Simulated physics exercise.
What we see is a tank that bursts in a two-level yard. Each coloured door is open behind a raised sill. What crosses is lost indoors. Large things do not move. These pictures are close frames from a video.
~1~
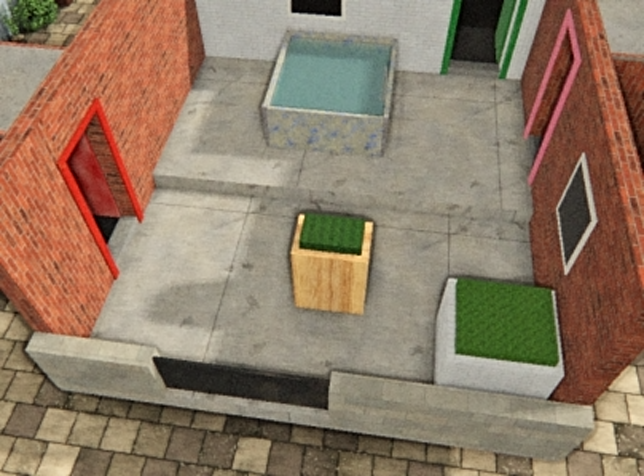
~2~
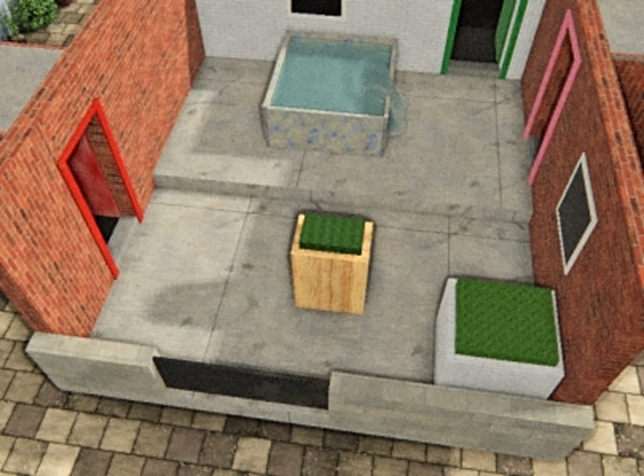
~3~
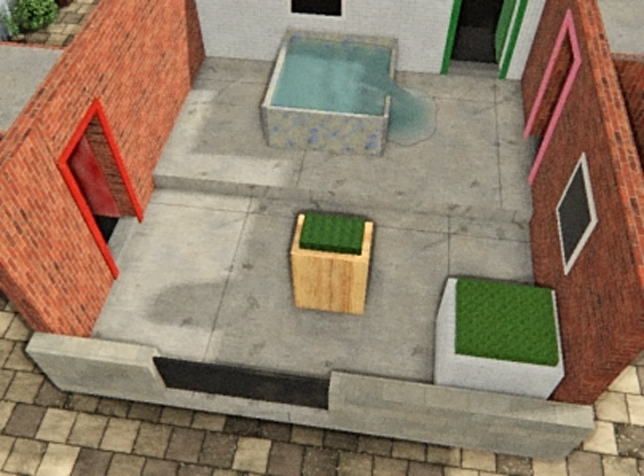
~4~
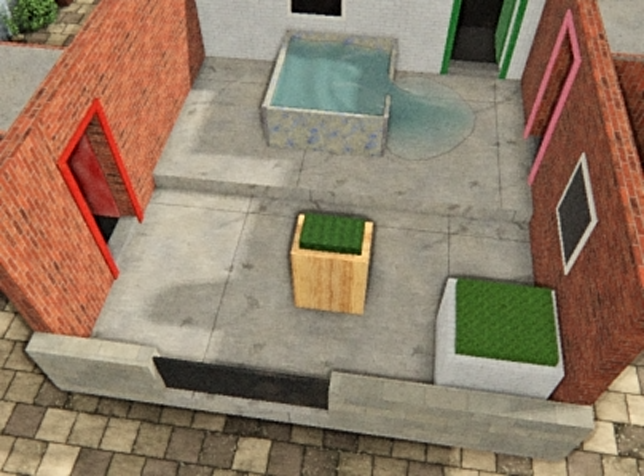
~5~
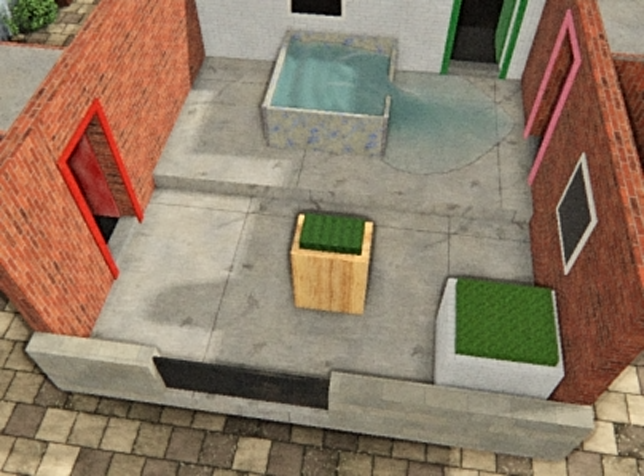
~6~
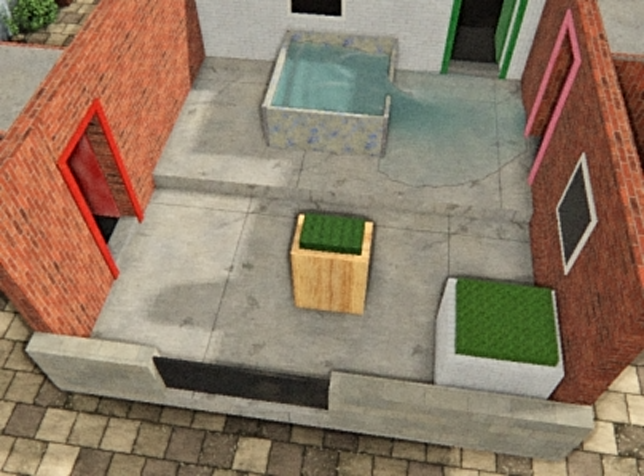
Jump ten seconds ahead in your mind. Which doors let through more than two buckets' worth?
The pink door exceeds two buckets. The red door never exceeds two buckets. The green door exceeds two buckets.
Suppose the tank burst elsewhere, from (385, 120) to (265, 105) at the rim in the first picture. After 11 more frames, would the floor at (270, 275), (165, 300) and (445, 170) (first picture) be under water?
Sequence of results: Reached by the flood, reached by the flood, missed by the flood.
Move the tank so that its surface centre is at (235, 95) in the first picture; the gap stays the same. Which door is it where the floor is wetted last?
Answer: The red door.
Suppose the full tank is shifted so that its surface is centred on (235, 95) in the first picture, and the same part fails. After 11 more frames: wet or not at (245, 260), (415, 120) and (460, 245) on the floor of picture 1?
The three spots read left dry, swamped, swamped.
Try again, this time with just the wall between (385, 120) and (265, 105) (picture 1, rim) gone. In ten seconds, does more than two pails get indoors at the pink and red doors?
Pink door falls short, red door falls short.
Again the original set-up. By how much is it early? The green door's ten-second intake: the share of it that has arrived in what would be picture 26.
I make it 75 per cent.
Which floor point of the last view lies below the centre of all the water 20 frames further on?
The balance point is around (406, 134).
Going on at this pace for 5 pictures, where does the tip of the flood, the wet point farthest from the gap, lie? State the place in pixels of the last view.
Roughly at (523, 242).
A moment on, water covers 20 % of the floor; the pink door over two buckets in, the red door not reached, the green door wet at the sill, nothing in.
Next, water covers 25 % of the floor; the pink door far over two buckets in, the red door not reached, the green door over two buckets in.
Then, water covers 35 % of the floor; the pink door far over two buckets in, the red door not reached, the green door far over two buckets in.
Later, water covers 60 % of the floor; the pink door far over two buckets in, the red door not reached, the green door far over two buckets in.
In the end, water covers 80 % of the floor; the pink door far over two buckets in, the red door wet at the sill, nothing in, the green door far over two buckets in.
